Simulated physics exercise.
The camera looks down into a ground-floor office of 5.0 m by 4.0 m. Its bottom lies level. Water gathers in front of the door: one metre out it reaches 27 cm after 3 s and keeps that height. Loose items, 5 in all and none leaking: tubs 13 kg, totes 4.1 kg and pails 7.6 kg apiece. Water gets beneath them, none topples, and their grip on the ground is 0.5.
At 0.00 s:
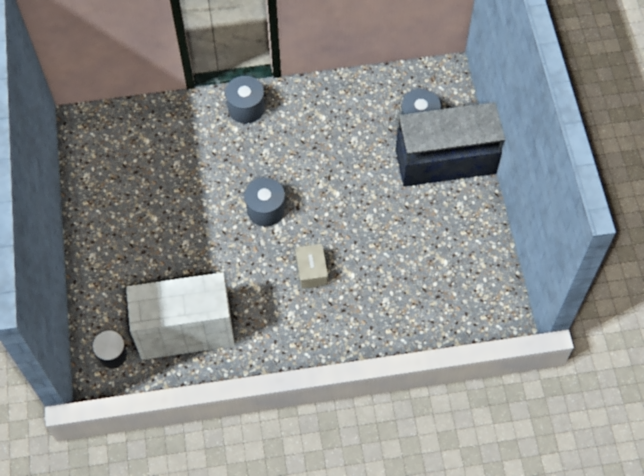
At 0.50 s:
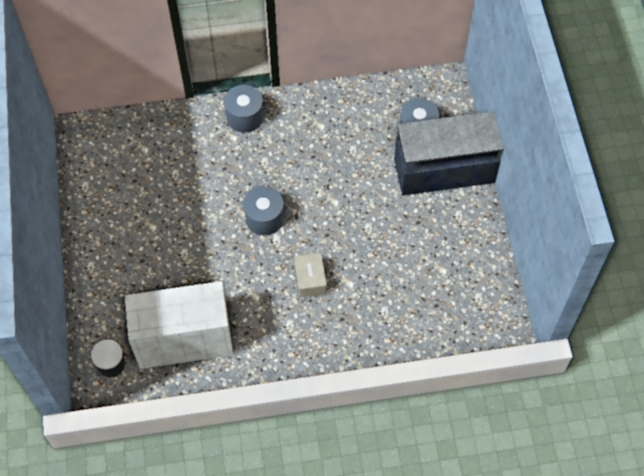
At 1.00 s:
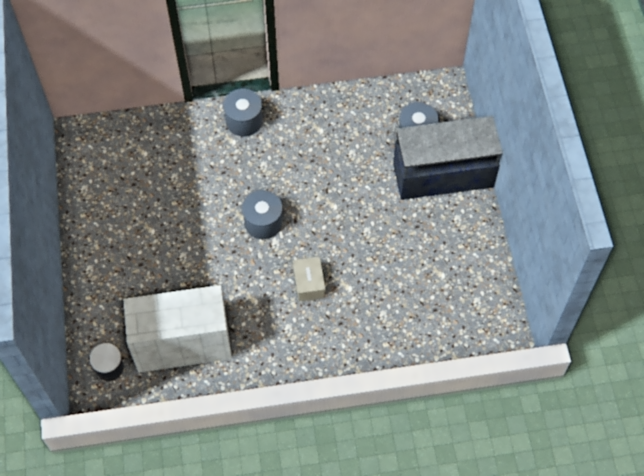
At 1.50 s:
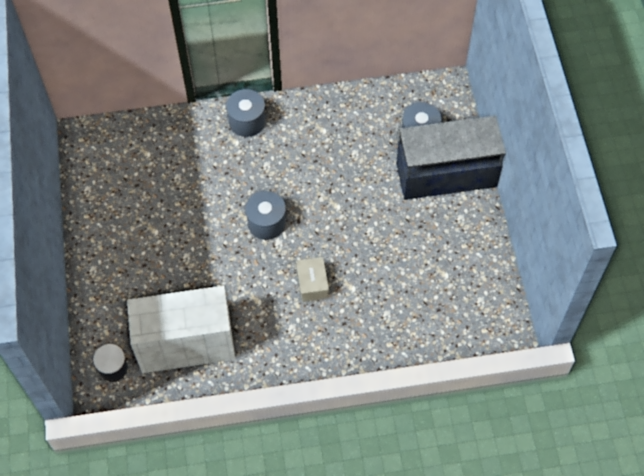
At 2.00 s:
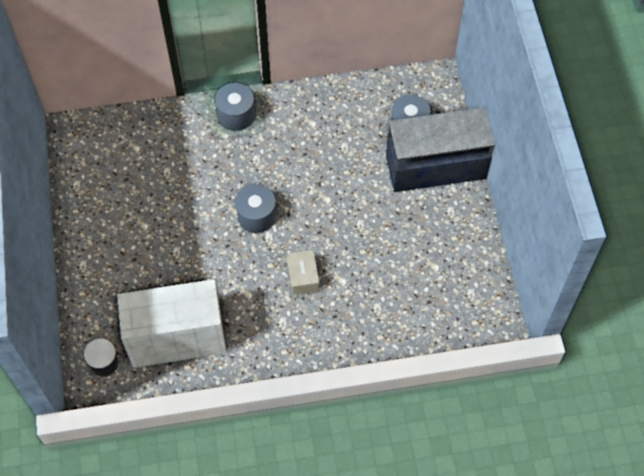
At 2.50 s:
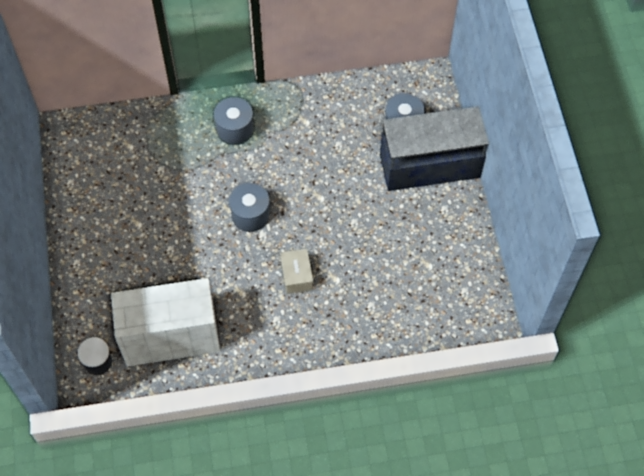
Greenish water spreads over the paving outside a walled, pebble-floored enclosure seen from above, then seeps in through the doorway at the back, where the nearest round dark tub shifts slightly while the other objects stay put.
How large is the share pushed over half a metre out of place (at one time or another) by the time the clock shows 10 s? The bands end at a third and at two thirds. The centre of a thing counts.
Share: From one to two thirds.
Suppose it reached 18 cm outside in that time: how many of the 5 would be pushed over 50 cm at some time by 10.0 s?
In that case 1 of them.
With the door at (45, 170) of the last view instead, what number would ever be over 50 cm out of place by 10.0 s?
In that case 3 of them.
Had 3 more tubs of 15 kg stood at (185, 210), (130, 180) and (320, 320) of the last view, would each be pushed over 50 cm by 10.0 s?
In that order: More, less, over.
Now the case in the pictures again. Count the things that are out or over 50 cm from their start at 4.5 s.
1 of them.
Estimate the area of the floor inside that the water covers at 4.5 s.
Some 12.0 m2.
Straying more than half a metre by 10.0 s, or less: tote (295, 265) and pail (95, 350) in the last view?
In turn: Over, under.
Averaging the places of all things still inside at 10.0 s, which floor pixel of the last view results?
Near (319, 297).
After 3.5 s 1 of 5 are over 50 cm from their spots; 0 afloat.
After 4.5 s 1 of 5 are over 50 cm from their spots; 0 afloat.
After 7.0 s 3 of 5 are over 50 cm from their spots; 1 afloat.
After 10.0 s 3 of 5 are over 50 cm from their spots, and 3 have been at some point; 4 afloat.
